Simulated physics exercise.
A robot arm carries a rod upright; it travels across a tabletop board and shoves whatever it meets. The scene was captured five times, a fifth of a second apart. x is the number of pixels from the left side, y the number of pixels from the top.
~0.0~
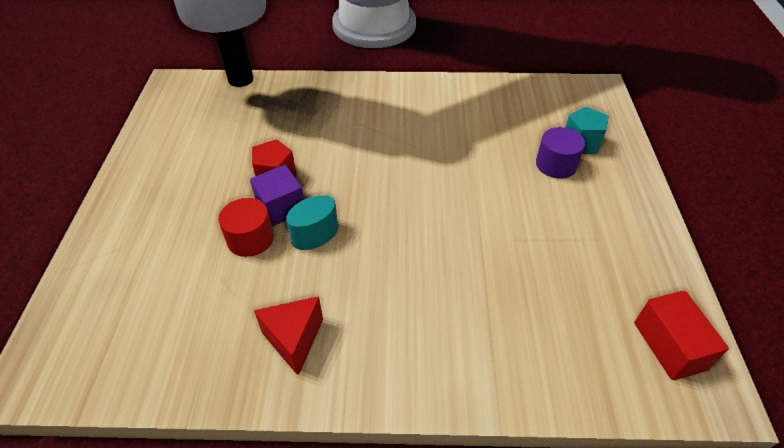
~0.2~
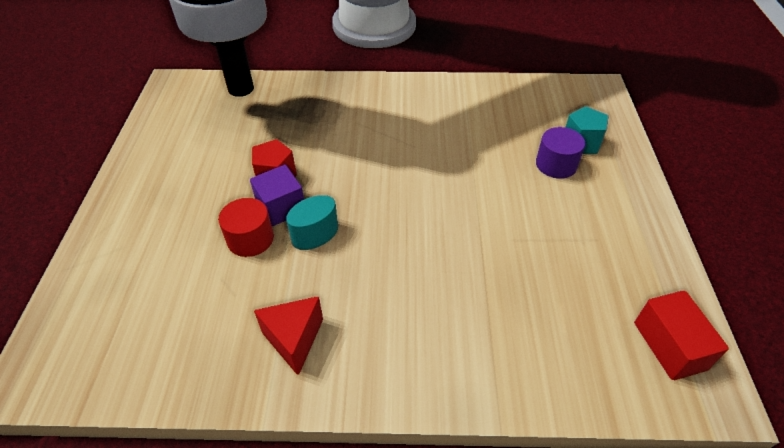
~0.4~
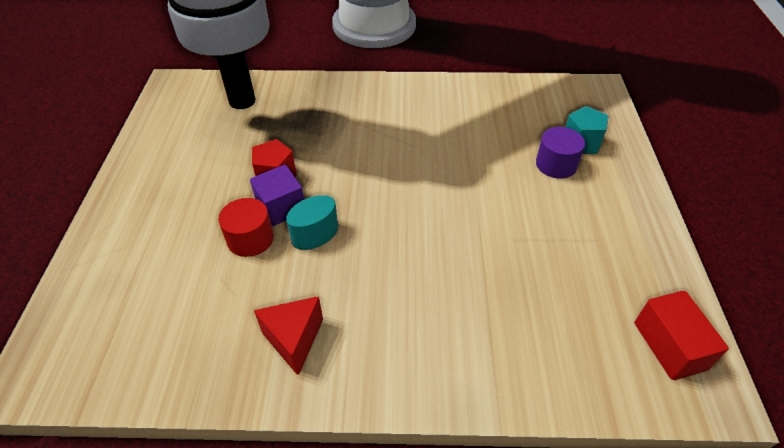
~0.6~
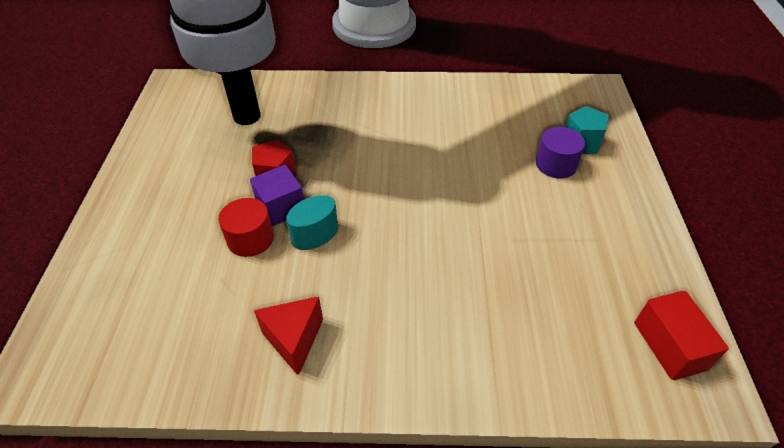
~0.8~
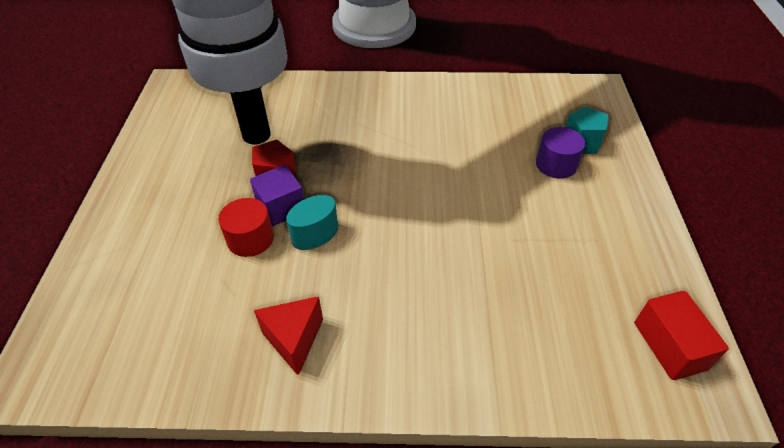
On a light wooden board over a dark red surface, a robot arm with a black rod moves slowly forward from the back left edge toward a cluster of red, purple and turquoise blocks, while all the blocks stay still.
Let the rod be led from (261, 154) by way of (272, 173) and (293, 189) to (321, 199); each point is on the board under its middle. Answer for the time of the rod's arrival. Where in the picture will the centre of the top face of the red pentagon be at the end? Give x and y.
About (327, 199).
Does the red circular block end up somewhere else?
No, I don't think so.
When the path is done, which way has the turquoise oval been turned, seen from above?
Short answer: Counterclockwise.
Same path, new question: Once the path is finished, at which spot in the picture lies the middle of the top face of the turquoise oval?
My best guess is (328, 250).
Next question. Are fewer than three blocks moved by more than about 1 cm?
My answer is no.
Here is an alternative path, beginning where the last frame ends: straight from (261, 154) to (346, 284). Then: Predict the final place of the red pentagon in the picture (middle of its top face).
Around (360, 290).
On the path given first. One third of the way, rod (269, 155); red pentagon (286, 166), turned 15° anticlockwise; purple four-sided block (288, 193), turned 25° clockwise; turquoise oval (315, 217).
Two thirds of the way, rod (289, 171); red pentagon (305, 184); purple four-sided block (299, 213), turned 35° clockwise; turquoise oval (326, 242).
At the end, rod (318, 182); red circular block not moved; red pentagon (327, 199), turned 20° clockwise; purple four-sided block (302, 226), turned 60° clockwise; turquoise oval (328, 250), turned 25° anticlockwise.
